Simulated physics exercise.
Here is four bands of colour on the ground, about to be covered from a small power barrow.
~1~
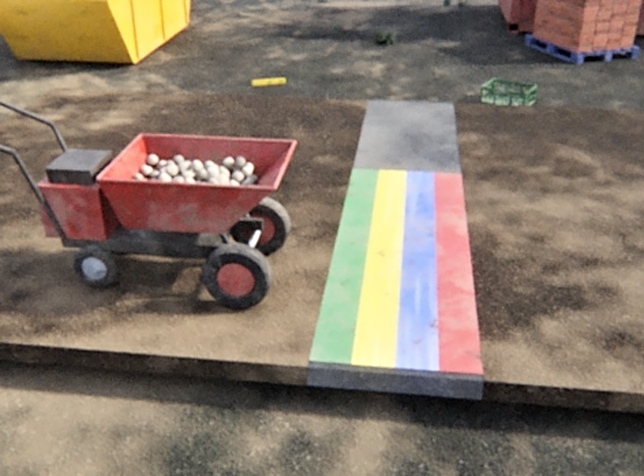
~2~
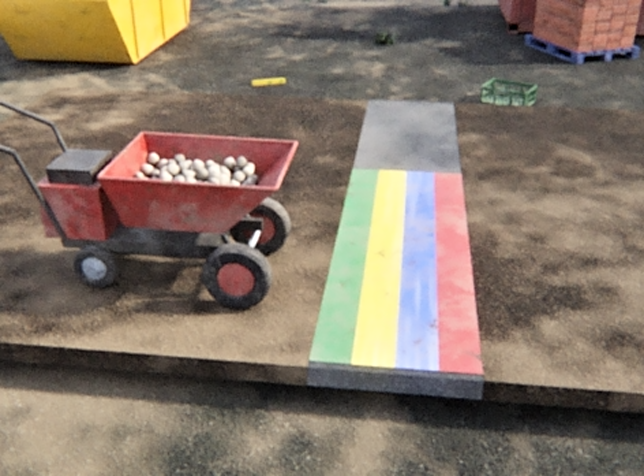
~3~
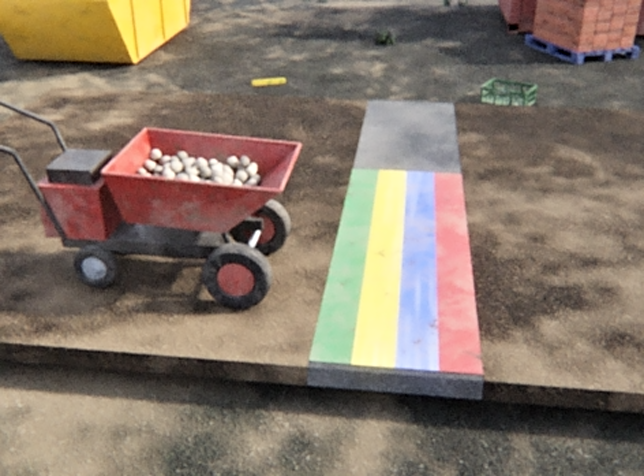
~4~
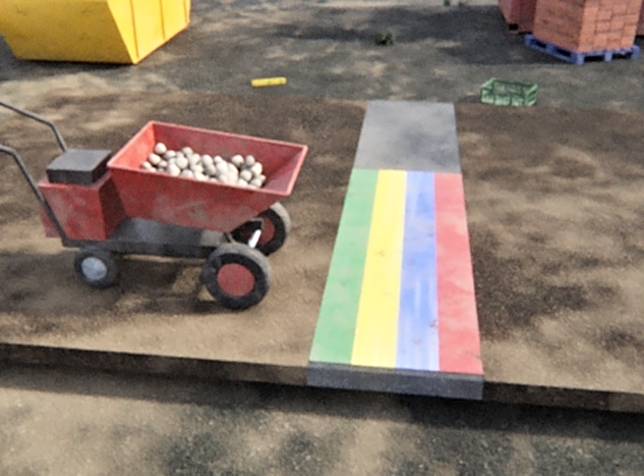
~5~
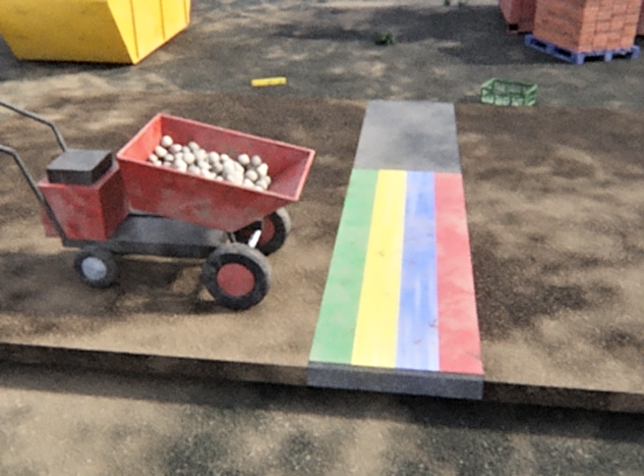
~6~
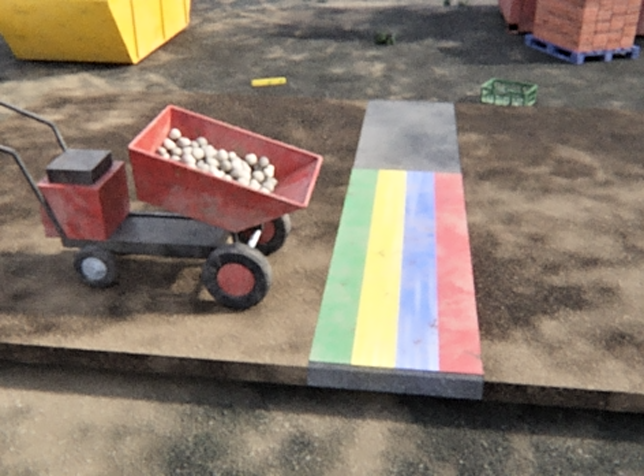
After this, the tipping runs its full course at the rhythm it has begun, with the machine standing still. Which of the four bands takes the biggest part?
The heap favours the yellow strip.
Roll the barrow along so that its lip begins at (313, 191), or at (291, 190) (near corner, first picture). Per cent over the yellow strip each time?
Roughly 10 per cent, and 30 per cent.
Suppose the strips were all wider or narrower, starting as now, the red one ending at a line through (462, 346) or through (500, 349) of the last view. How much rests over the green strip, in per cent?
Roughly 10 per cent, and 10 per cent.
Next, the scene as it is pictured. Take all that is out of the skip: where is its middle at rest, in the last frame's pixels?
Close to (395, 280).
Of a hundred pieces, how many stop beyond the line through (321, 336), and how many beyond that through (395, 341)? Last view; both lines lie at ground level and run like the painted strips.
Near 80 % and 40 %.
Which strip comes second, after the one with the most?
It is the strip in blue.
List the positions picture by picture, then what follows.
In the first frame, lip of the skip (274, 189), level; top of the load (178, 181), river pebbles; green strip (335, 333); yellow strip (376, 337); blue strip (417, 340); red strip (459, 343).
In the second frame, lip of the skip (275, 190), level; top of the load (179, 180).
In the third frame, lip of the skip (280, 192), tipped barely; top of the load (182, 178).
In the fourth frame, lip of the skip (286, 195), tipped a little; top of the load (186, 174).
In the fifth frame, lip of the skip (295, 200), tipped a little; top of the load (179, 166).
In the sixth frame, lip of the skip (304, 207), tipped clearly; top of the load (187, 161); green strip (335, 333); yellow strip (376, 337); blue strip (417, 340); red strip (459, 343).
Just after the last frame, skip tipped steeply; every one in the skip.
A moment on, skip tipped right over; roughly two thirds in the skip; about a tenth over the green strip; roughly a quarter over the yellow strip; just a few over the blue strip.
Further on, skip tipped right over; roughly a quarter in the skip; about a tenth over the green strip; roughly a third over the yellow strip; roughly a quarter over the blue strip; about a tenth over the red strip; just a few off the paint.
When it is over, skip tipped right over; roughly a quarter in the skip; about a tenth over the green strip; roughly a third over the yellow strip; roughly a quarter over the blue strip; about a tenth over the red strip; just a few off the paint.
